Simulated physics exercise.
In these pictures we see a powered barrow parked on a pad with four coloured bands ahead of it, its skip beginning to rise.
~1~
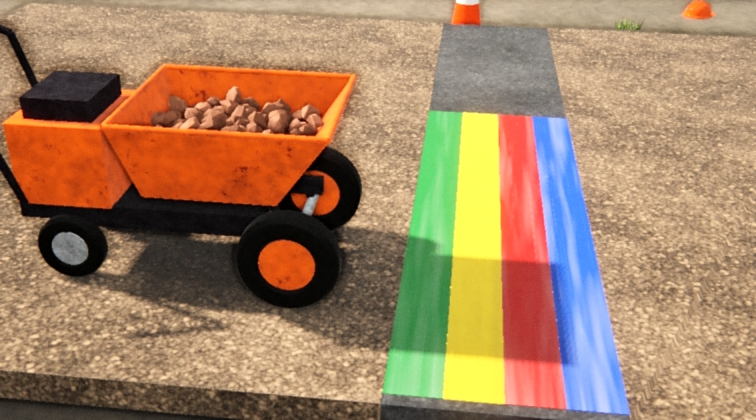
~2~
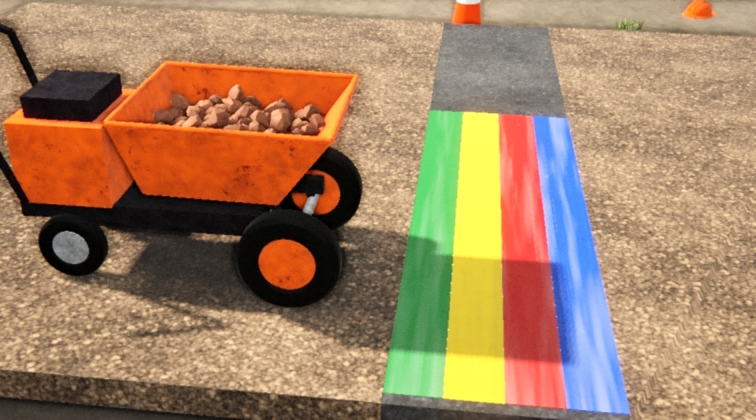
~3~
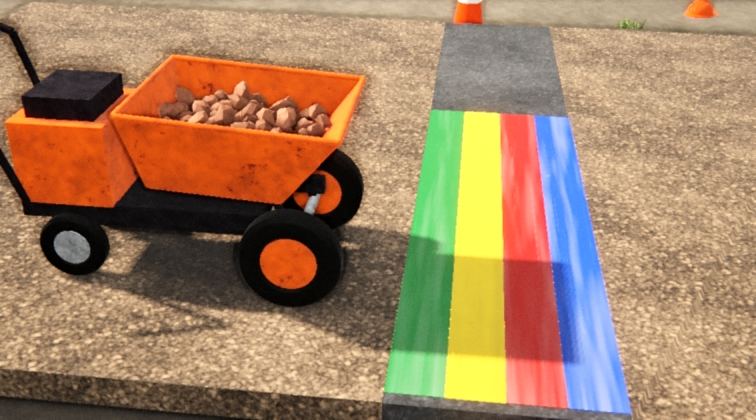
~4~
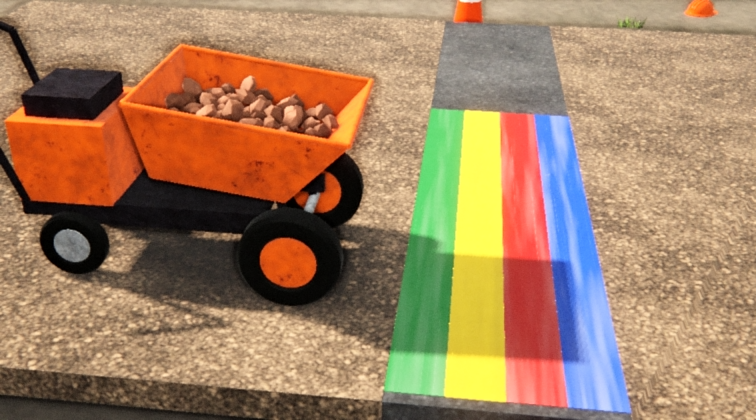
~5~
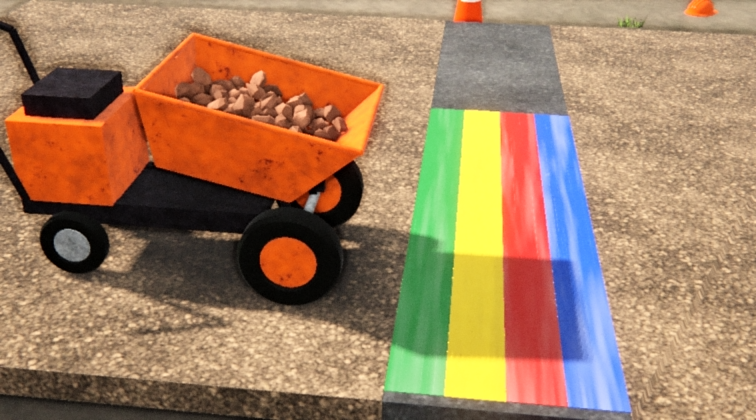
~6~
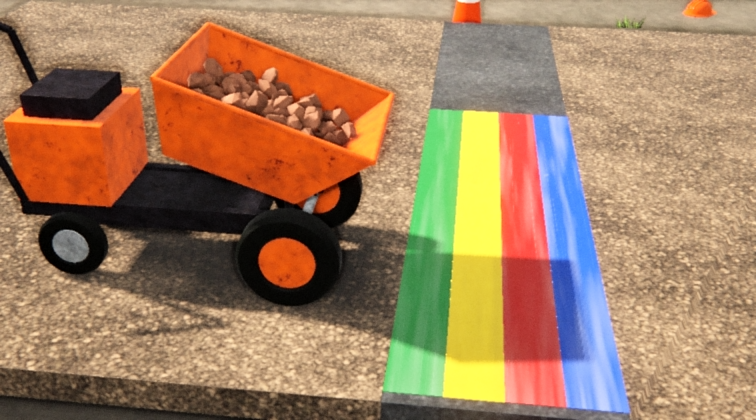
Orange skip of rubble on a small parked barrow slowly tilting toward green, yellow, red and blue strips on the right.
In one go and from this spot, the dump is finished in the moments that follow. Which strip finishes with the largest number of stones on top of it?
The yellow strip.
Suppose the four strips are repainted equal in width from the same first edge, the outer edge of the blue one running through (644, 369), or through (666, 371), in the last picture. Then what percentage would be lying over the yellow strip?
Near 40 and then 40 in a hundred.
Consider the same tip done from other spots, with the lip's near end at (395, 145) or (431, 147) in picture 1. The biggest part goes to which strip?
Case 1 - the red strip; case 2 - the blue one.
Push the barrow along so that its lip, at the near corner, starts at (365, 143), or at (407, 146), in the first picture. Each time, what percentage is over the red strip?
You'd see close to 30 per cent the first time and close to 30 per cent the next.
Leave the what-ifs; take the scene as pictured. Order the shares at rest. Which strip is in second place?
In second place: The red strip.
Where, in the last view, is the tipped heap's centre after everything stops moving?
The centre settles at about (489, 269).
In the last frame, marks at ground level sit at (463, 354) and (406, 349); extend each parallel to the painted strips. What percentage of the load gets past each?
I'd put it near 60 in a hundred, then near 80 in a hundred.
Soon after the last picture, skip tipped steeply; all in the skip.
A little later, skip tipped right over; about two thirds in the skip; a small part over the green strip; about a quarter over the yellow strip; a stray few over the red strip; a stray few over the blue strip.
Later still, skip tipped right over; about a quarter in the skip; a small part over the green strip; about a third over the yellow strip; about a quarter over the red strip; a small part over the blue strip; a stray few off the paint.
At rest, skip tipped right over; about a quarter in the skip; a small part over the green strip; about a third over the yellow strip; about a quarter over the red strip; a small part over the blue strip; a stray few off the paint.
